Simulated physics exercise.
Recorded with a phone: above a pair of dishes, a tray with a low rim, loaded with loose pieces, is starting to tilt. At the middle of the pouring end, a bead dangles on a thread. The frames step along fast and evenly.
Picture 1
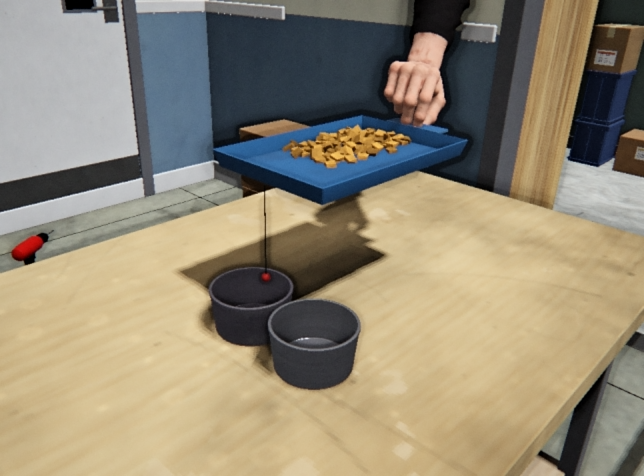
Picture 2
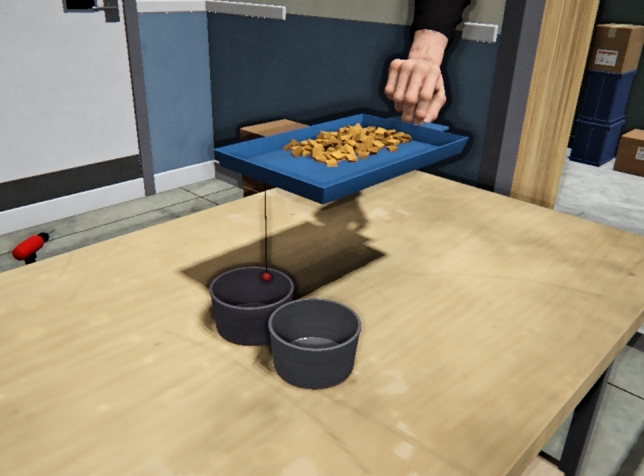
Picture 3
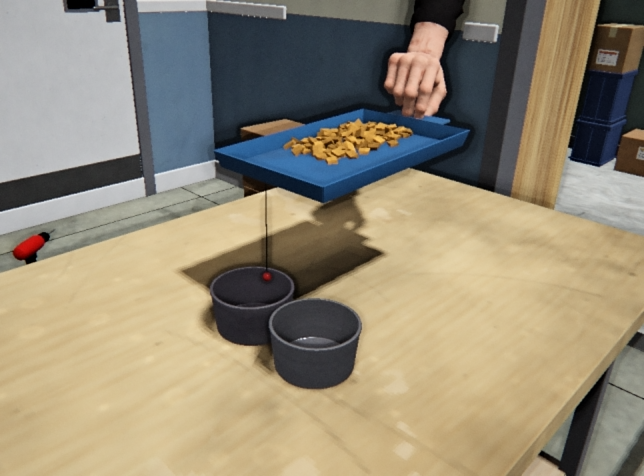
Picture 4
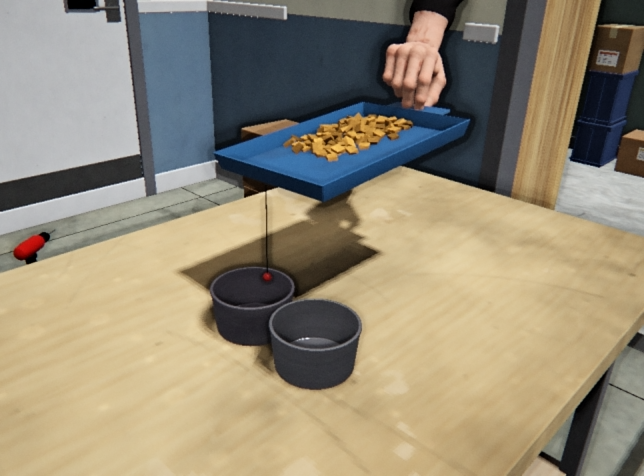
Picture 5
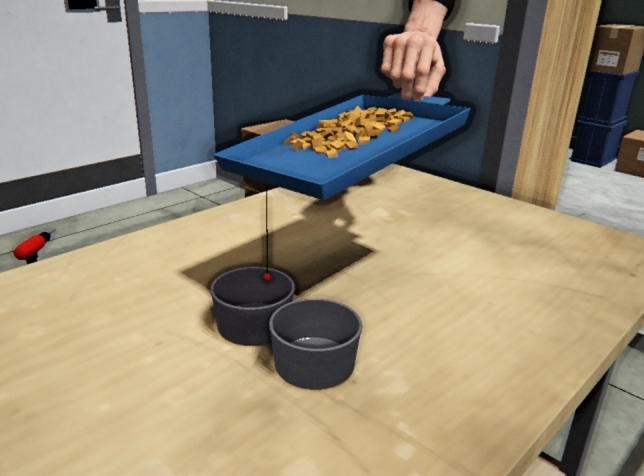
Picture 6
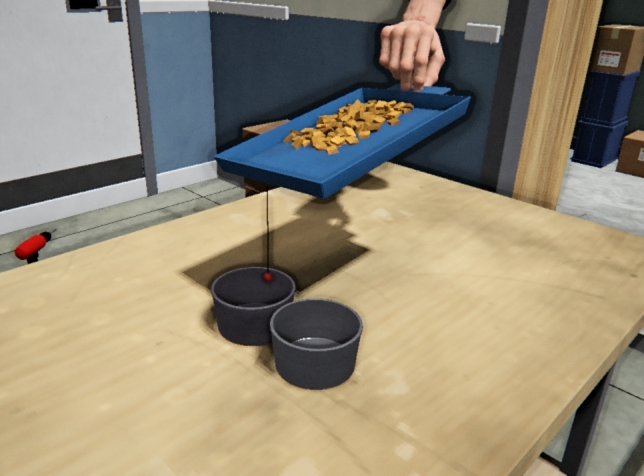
A hand raised the far end of a blue tray of small golden-brown pieces, tilting it slightly toward its near left corner, while two dark dishes and a hanging red bead stayed still below.
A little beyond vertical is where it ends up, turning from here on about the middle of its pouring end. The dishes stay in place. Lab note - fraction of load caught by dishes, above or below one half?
Below one half.
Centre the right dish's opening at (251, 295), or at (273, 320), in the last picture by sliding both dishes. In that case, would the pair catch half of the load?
First shift, a majority share; second shift, a majority share.
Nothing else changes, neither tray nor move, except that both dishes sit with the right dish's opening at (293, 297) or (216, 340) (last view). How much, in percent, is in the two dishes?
I'd say about 80 percent, followed by about 0 percent.
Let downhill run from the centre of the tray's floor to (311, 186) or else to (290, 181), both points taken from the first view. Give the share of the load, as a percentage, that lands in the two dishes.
I'd say roughly 70 percent with the first slope, 40 percent with the other.
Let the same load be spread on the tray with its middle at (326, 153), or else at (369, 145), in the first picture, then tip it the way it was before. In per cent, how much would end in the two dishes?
Estimate: 20 % first, 20 % second.
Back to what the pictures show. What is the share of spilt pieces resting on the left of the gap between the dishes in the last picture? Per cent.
I'd say some 100 in a hundred.
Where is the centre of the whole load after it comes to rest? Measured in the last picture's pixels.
I'd say the middle ends up at about (208, 305).
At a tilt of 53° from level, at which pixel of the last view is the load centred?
Centre estimate: (252, 152).
Just after the last frame, tray tipped steeply; almost all on the tray; just a few in the air.
A moment on, tray tipped right over; roughly two thirds on the tray; just a few in the left dish; roughly a quarter outside both; about a tenth in the air.
Further on, tray tipped past a quarter turn; roughly a quarter in the left dish; the larger part outside both.
When it is over, tray tipped past a quarter turn; not one in the right dish; roughly a quarter in the left dish; the larger part outside both.
